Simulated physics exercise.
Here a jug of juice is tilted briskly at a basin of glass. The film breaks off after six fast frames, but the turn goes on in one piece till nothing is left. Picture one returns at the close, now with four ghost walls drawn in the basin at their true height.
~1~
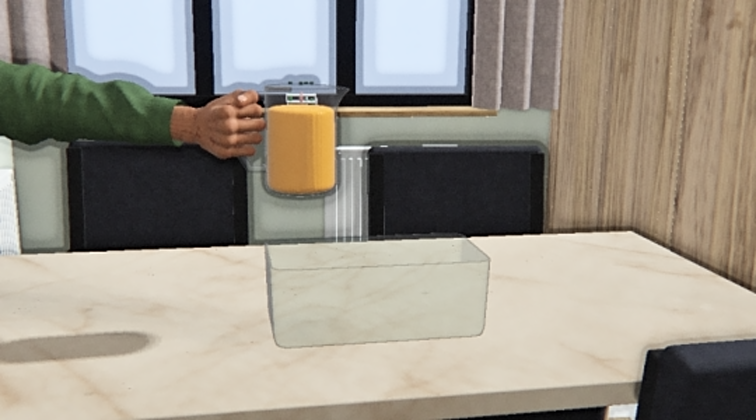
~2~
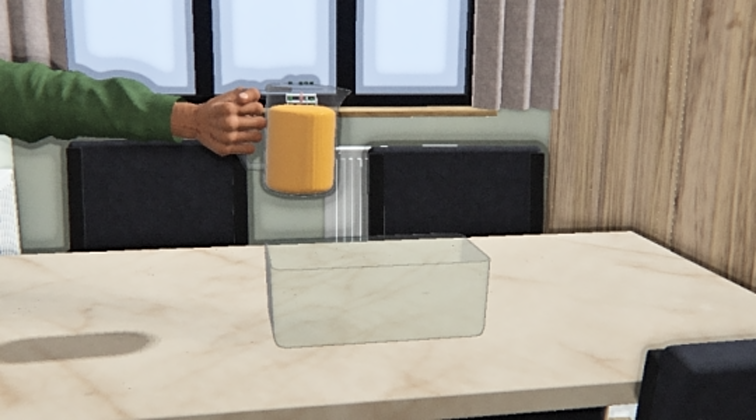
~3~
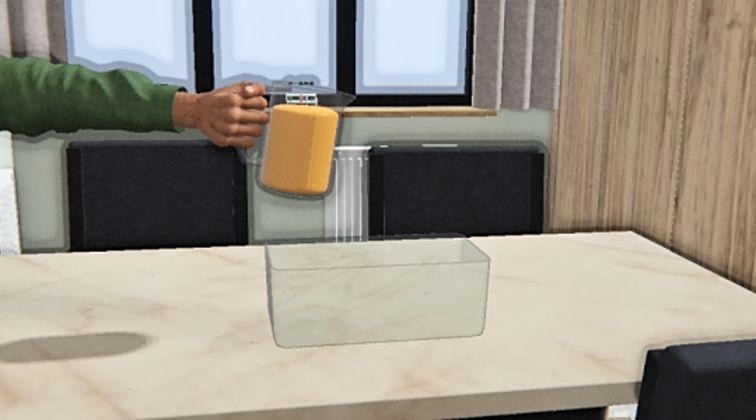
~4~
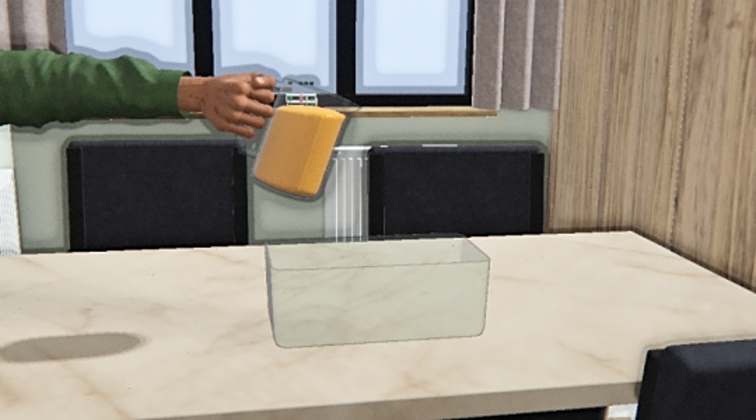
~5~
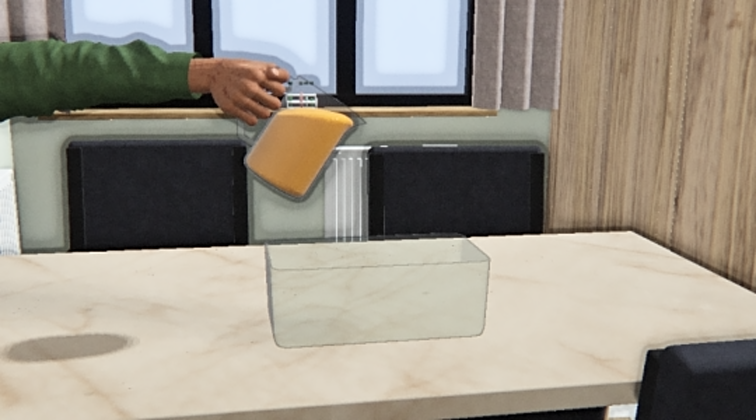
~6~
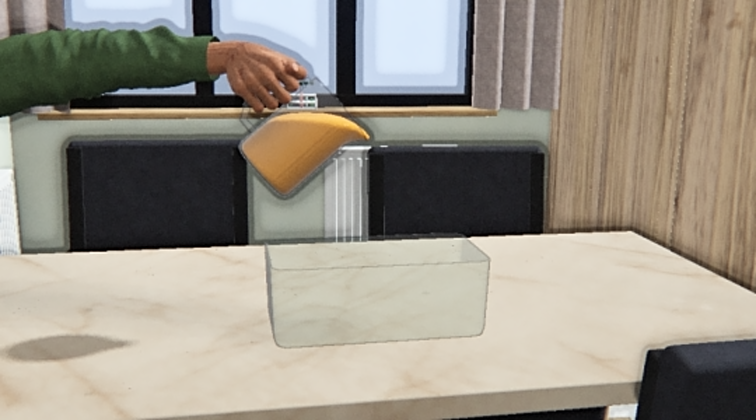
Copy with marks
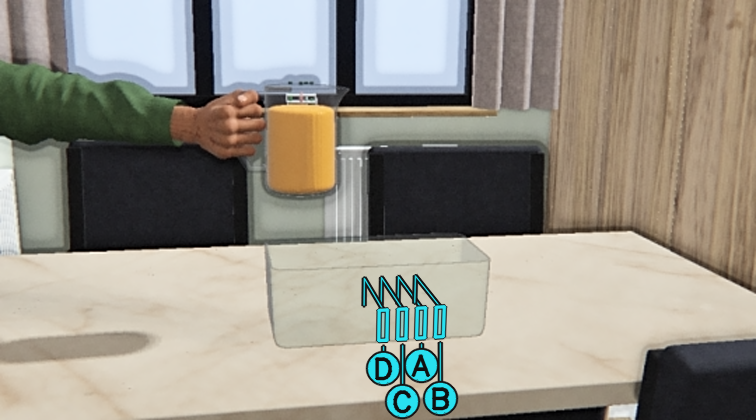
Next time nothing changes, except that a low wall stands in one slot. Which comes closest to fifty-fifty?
Slot C.
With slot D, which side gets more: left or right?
The right one.
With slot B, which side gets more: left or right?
More ends on the left.
In cyan, A at (421, 344); B at (440, 342); C at (402, 345); D at (383, 346).
If A is chosen, about 78 % ends left of the wall and 8 % right of it; 13 % is lost outside.
If B is chosen, about 87 % ends left of the wall and 5 % right of it; 8 % is lost outside.
If C is chosen, about 53 % ends left of the wall and 42 % right of it; 5 % is lost outside.
If D is chosen, about 15 % ends left of the wall and 80 % right of it; 5 % is lost outside.
